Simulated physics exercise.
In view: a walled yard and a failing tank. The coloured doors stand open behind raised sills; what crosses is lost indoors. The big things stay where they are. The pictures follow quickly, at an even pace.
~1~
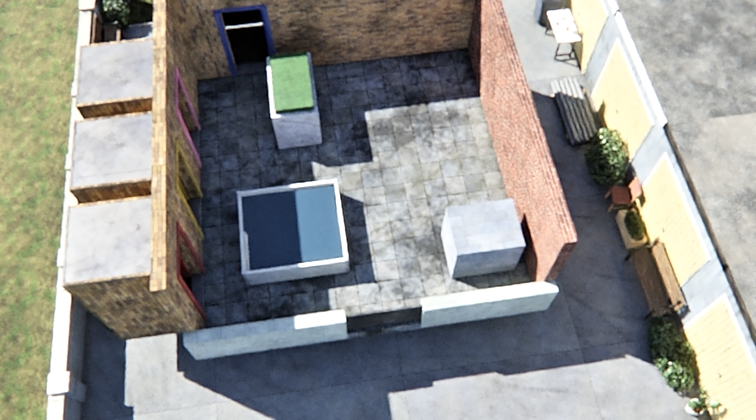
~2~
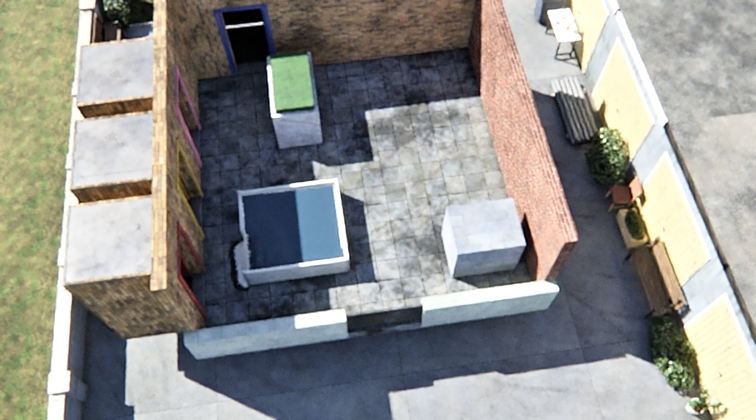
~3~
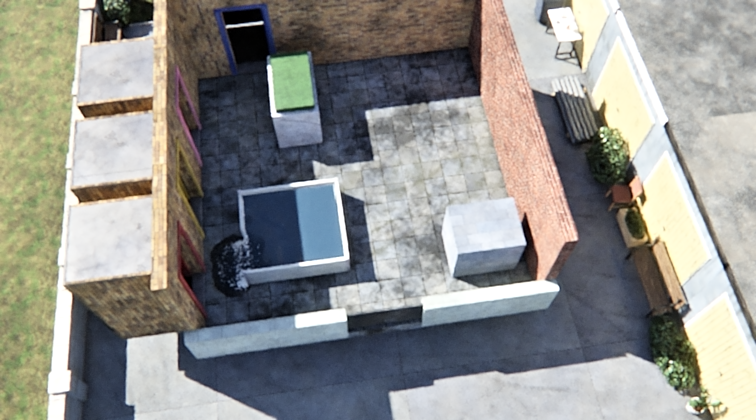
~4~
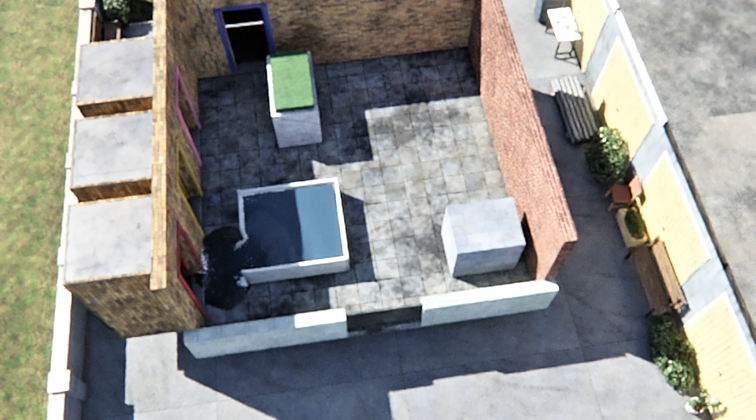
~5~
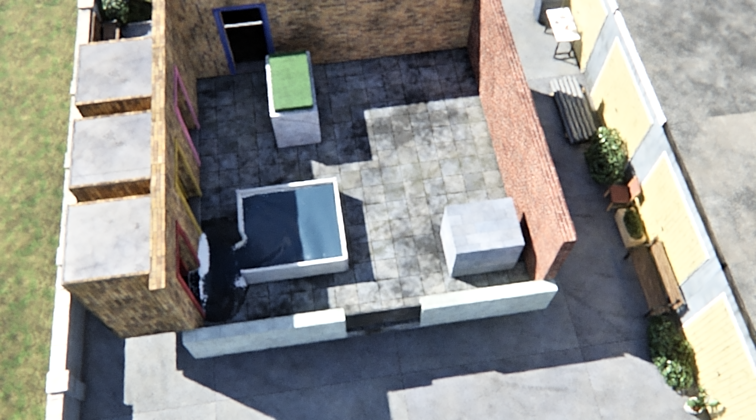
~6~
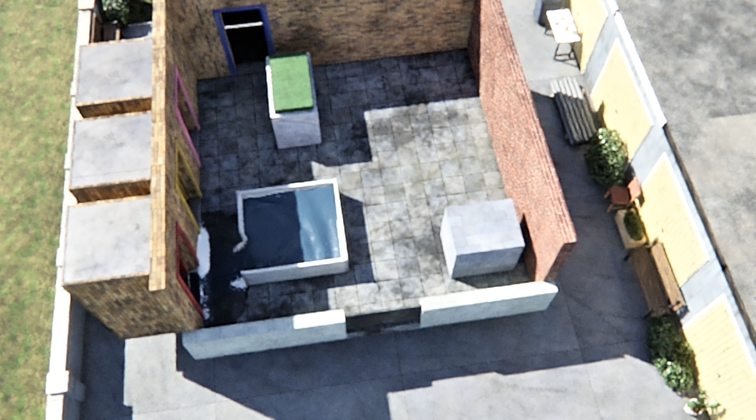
Water pours from the tank's left side and spreads across the paving toward the coloured doors.
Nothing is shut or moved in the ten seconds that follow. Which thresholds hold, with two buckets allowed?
The blue door admits no more than that; the yellow door admits no more than that; the red door lets in a lot; the pink door admits no more than that.
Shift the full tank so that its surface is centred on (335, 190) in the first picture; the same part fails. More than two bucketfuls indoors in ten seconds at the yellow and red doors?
My reading: The yellow one is over, the red one is over.
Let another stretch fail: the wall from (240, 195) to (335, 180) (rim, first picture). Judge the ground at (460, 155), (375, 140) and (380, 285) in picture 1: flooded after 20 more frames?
One after the other: Awash, wet, dry.
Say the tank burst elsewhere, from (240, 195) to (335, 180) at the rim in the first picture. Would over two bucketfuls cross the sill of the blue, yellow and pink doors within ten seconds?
In short: Blue takes more, yellow stays under, pink takes more.
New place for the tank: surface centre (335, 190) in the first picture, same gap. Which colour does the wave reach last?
Last comes the one in blue.
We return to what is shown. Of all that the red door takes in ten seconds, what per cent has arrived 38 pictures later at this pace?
Close to 90 %.
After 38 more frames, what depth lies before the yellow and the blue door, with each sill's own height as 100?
Roughly 40 per cent, then 60 per cent.
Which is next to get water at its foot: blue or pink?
It is the pink-painted one.
A moment on, water covers 10 % of the floor; the blue door not reached, the yellow door wet at the sill, nothing in, the red door far over two buckets in, the pink door not reached.
Next, water covers 20 % of the floor; the blue door not reached, the yellow door wet at the sill, nothing in, the red door far over two buckets in, the pink door wet at the sill, nothing in.
Then, water covers 35 % of the floor; the blue door wet at the sill, nothing in, the yellow door under two buckets in, the red door far over two buckets in, the pink door wet at the sill, nothing in.
Later, water covers 45 % of the floor; the blue door under two buckets in, the yellow door under two buckets in, the red door far over two buckets in, the pink door wet at the sill, nothing in.
In the end, water covers 60 % of the floor; the blue door under two buckets in, the yellow door under two buckets in, the red door far over two buckets in, the pink door wet at the sill, nothing in.
